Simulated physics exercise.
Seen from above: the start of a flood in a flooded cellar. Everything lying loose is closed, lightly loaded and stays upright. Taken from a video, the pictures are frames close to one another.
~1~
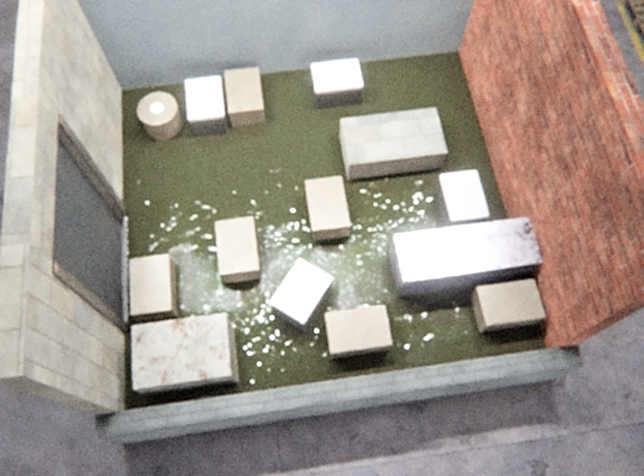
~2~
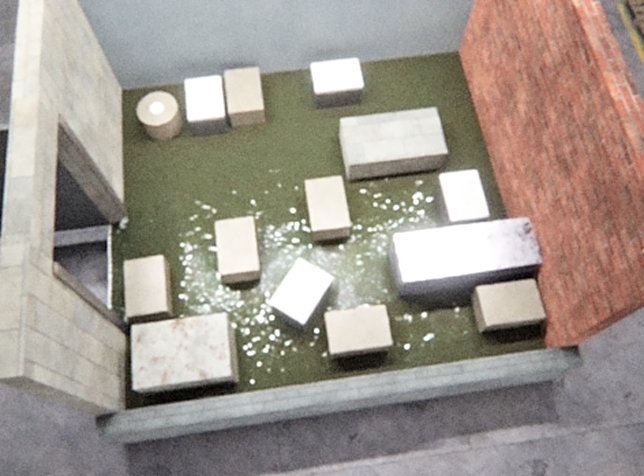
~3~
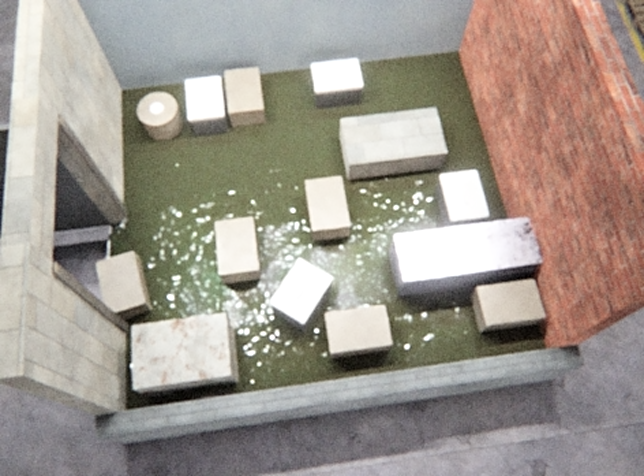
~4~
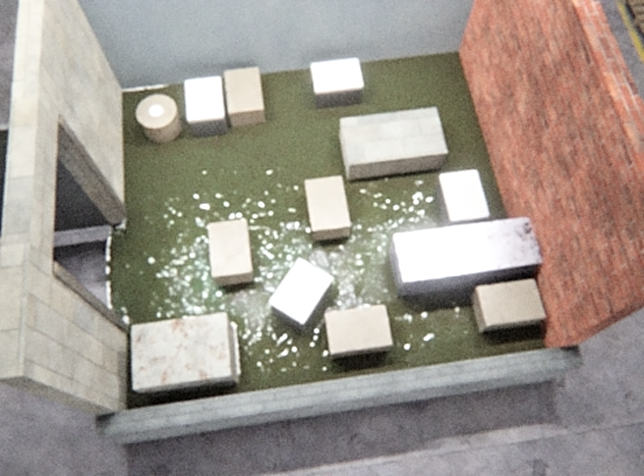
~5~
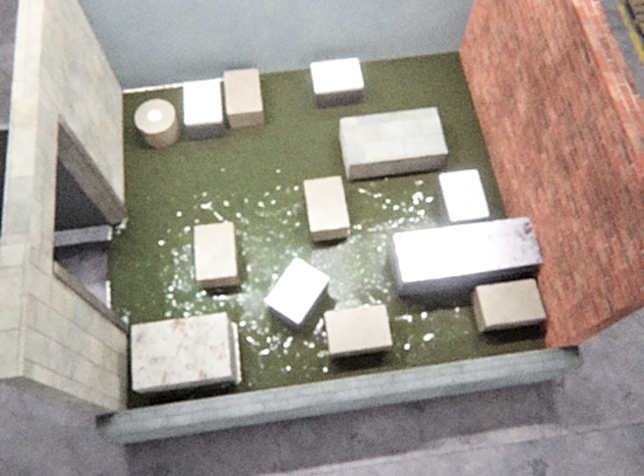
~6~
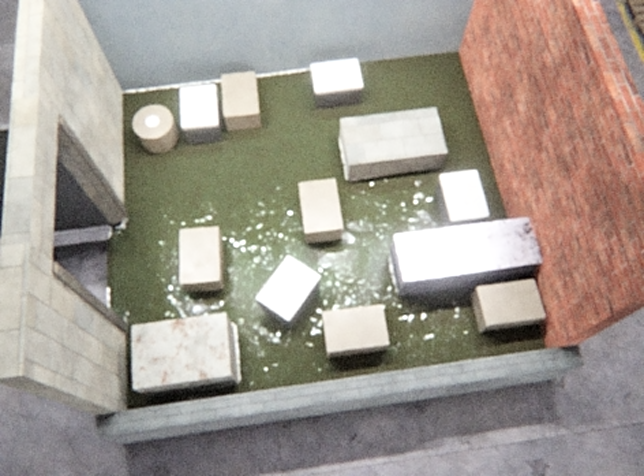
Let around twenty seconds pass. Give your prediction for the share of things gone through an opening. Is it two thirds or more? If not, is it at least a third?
Yes, the portion will probably reach two thirds or more.
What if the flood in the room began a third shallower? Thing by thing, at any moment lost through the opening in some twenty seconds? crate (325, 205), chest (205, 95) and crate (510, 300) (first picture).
Going item by item, that's exited, then exited, then still there.
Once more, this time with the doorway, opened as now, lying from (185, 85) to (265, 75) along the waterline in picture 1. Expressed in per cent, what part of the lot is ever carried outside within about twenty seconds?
I'd put it near 50 per cent.
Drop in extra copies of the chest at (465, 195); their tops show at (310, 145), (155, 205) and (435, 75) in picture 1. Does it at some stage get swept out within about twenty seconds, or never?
Outcome for each, listed in order: Leaves, leaves, does not leave.
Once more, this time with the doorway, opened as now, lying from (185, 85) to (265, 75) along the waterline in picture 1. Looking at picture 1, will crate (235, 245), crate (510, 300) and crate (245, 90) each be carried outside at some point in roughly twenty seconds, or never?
Object one: Leaves; object two: Remains; object three: Leaves.
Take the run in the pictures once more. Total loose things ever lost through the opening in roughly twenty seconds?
8 in all.
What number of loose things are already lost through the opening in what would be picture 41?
8 in all.
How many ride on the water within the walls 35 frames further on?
I make it 3.
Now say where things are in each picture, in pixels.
A crate at (237, 245), afloat; a tub at (157, 108), afloat; 0 of 11 have shifted, in the first picture.
A crate at (237, 245) floats; a tub at (157, 108), afloat; 1 of 11 have shifted, in the second picture.
A crate at (236, 245) floats; a tub at (157, 109) floats; 1 of 11 have shifted, in the third picture.
A crate at (229, 247) floats, close to its start; a tub at (156, 111), afloat; 2 of 11 have shifted, in the fourth picture.
A crate at (215, 251) floats, close to its start; a tub at (155, 116) floats, close to its start; 3 of 11 have shifted, in the fifth picture.
A crate at (199, 255) floats, a stride from its start; a tub at (153, 122) floats, close to its start; 7 of 11 have shifted, in the sixth picture.
A moment on, 2 of 11 are out; 9 afloat.
Next, 4 of 11 are out; 7 afloat.
Later, 8 of 11 are out; 3 afloat.
In the end, 8 of 11 are out; 3 afloat.
